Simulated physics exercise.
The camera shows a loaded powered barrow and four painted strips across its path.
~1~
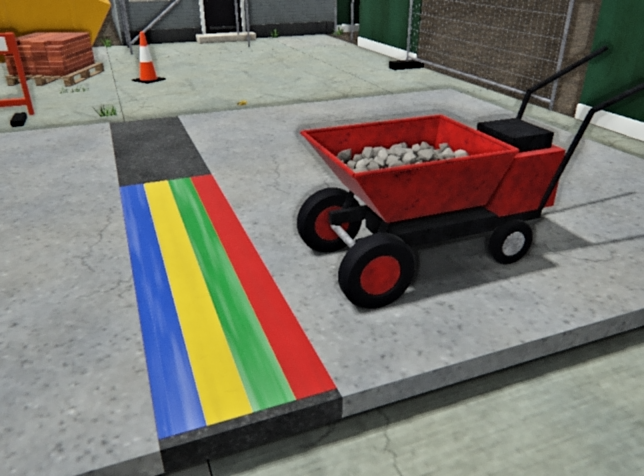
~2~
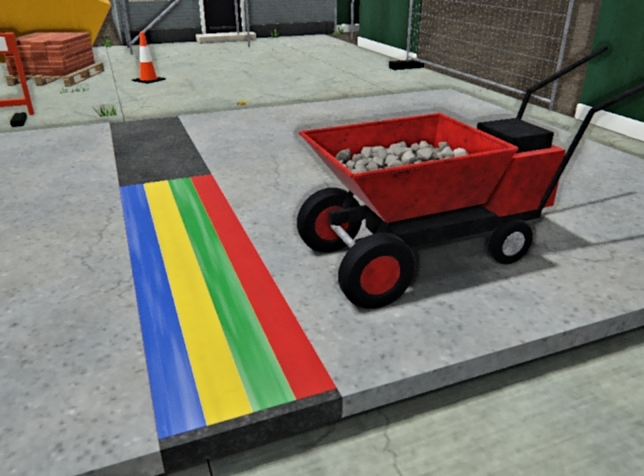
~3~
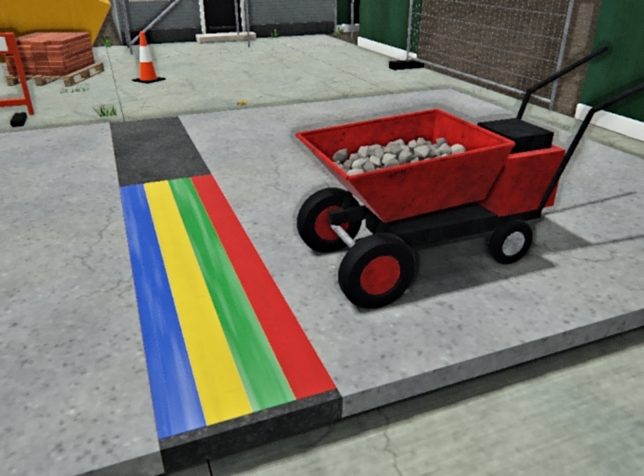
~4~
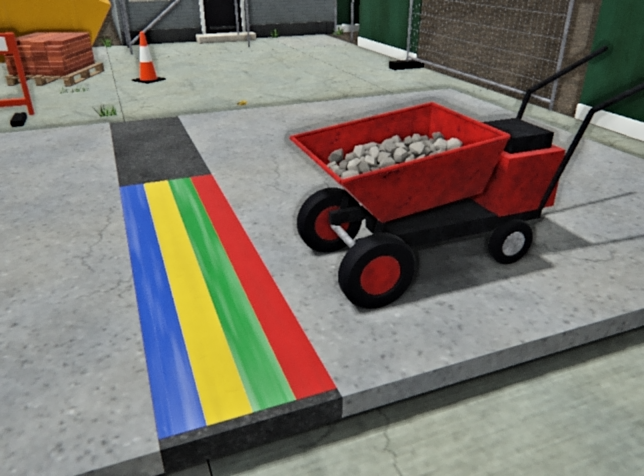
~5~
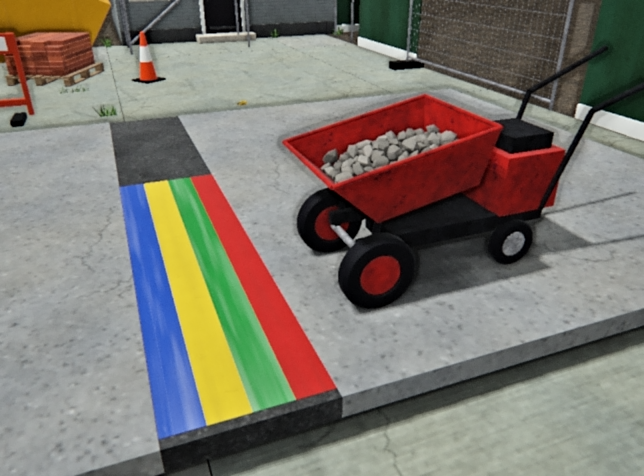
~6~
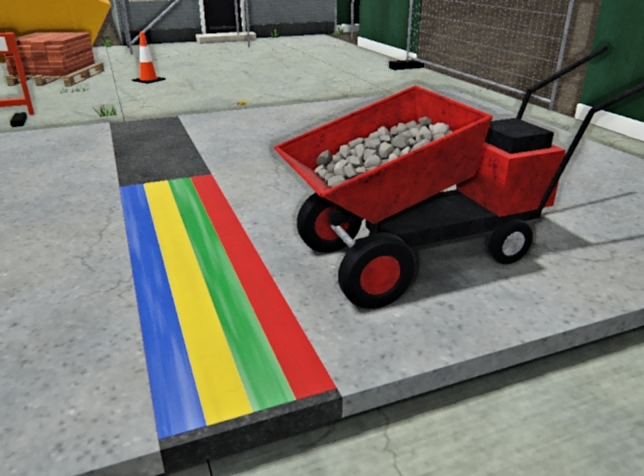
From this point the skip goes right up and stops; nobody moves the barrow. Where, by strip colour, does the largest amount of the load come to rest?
On the green strip.
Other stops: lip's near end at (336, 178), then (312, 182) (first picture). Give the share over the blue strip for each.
Try 1: 20 %. Try 2: 30 %.
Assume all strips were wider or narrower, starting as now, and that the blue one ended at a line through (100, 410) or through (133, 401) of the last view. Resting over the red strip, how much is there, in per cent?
The first case gives around 20 %, the second around 10 %.
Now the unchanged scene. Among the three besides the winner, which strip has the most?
Second place goes to yellow.
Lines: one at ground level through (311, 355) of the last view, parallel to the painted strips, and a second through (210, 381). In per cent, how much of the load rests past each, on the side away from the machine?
Result, first then second: 90 %, 20 %.
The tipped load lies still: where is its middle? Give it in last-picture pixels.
The centre comes to rest close to (216, 298).
Just after the last frame, skip tipped steeply; every one in the skip.
A moment on, skip tipped steeply; almost all in the skip; just a few over the red strip; just a few over the green strip; just a few over the yellow strip.
Further on, skip tipped right over; roughly a quarter in the skip; about a tenth over the red strip; roughly a third over the green strip; roughly a quarter over the yellow strip; about a tenth over the blue strip; just a few off the paint.
When it is over, skip tipped right over; about a tenth in the skip; about a tenth over the red strip; roughly a third over the green strip; roughly a quarter over the yellow strip; about a tenth over the blue strip; just a few off the paint.
